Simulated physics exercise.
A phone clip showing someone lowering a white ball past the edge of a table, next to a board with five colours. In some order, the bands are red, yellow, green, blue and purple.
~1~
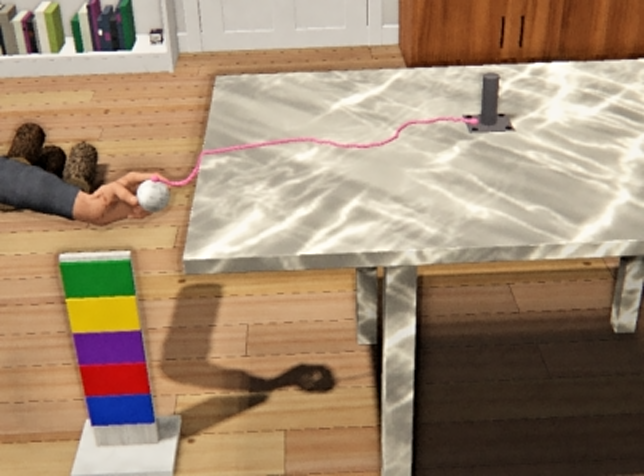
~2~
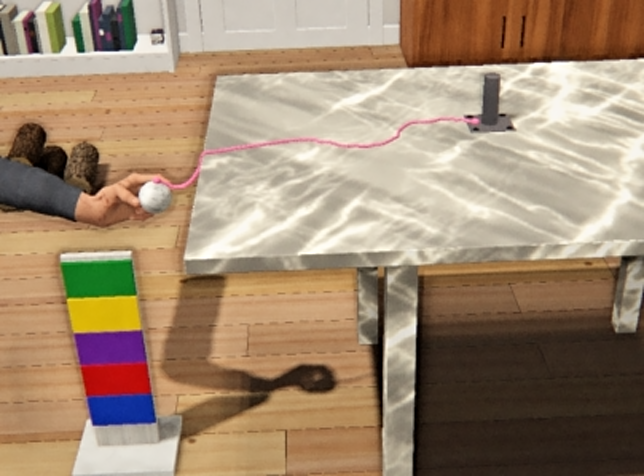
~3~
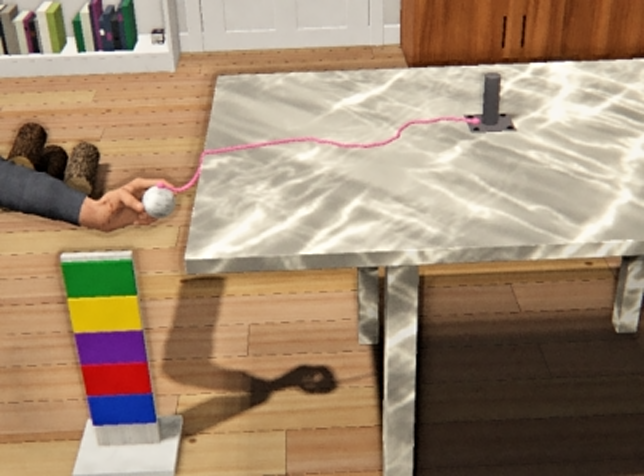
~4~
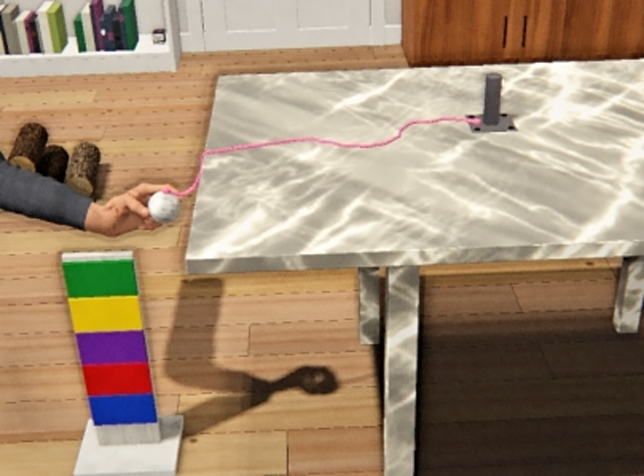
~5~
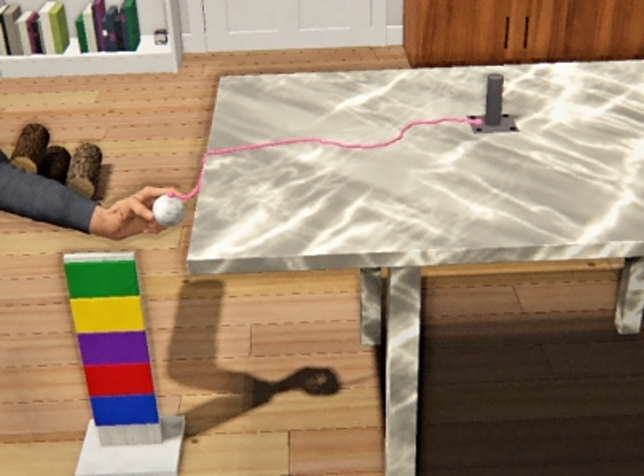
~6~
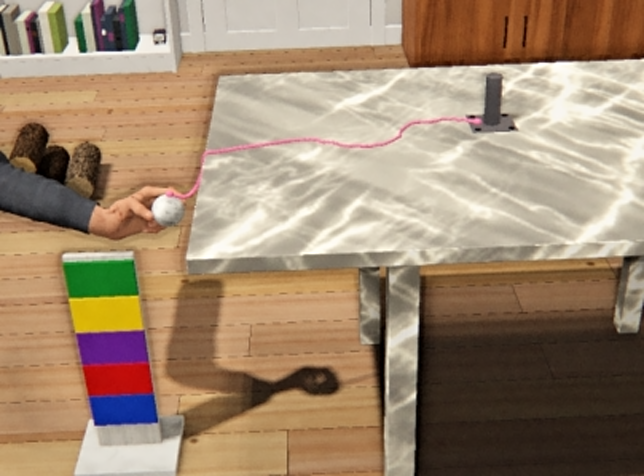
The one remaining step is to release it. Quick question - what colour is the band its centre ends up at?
It's the green band.
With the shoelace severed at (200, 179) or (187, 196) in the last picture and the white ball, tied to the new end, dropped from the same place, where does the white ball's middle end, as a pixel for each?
In that order: (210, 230) and (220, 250).
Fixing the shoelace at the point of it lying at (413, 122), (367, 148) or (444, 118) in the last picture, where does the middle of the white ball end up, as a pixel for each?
Those spots come out as (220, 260), (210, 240) and (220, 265).
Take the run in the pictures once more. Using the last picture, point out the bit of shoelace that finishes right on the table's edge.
(247, 147), approximately.
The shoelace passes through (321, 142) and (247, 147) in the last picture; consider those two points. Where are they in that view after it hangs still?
I'd put the first at about (280, 142) and the other at about (205, 157).
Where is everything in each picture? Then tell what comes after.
In the first picture, white ball (154, 196); green (97, 281); yellow (103, 316); purple (109, 349); red (115, 381); blue (120, 411).
In the second picture, white ball (155, 197); shoelace through (447, 119) (398, 134) (349, 146) (283, 142) (213, 153).
In the third picture, white ball (159, 202).
In the fourth picture, white ball (165, 207); shoelace through (448, 119) (400, 134) (350, 146) (285, 142) (214, 152).
In the fifth picture, white ball (169, 211).
In the sixth picture, white ball (169, 211); shoelace through (449, 119) (400, 134) (351, 146) (285, 142) (215, 153).
A little later, ball near (240, 258); level with green.
Next, ball near (210, 269); level with green.
When it is over, ball near (220, 268); level with green. The shoelace holds its middle at green.
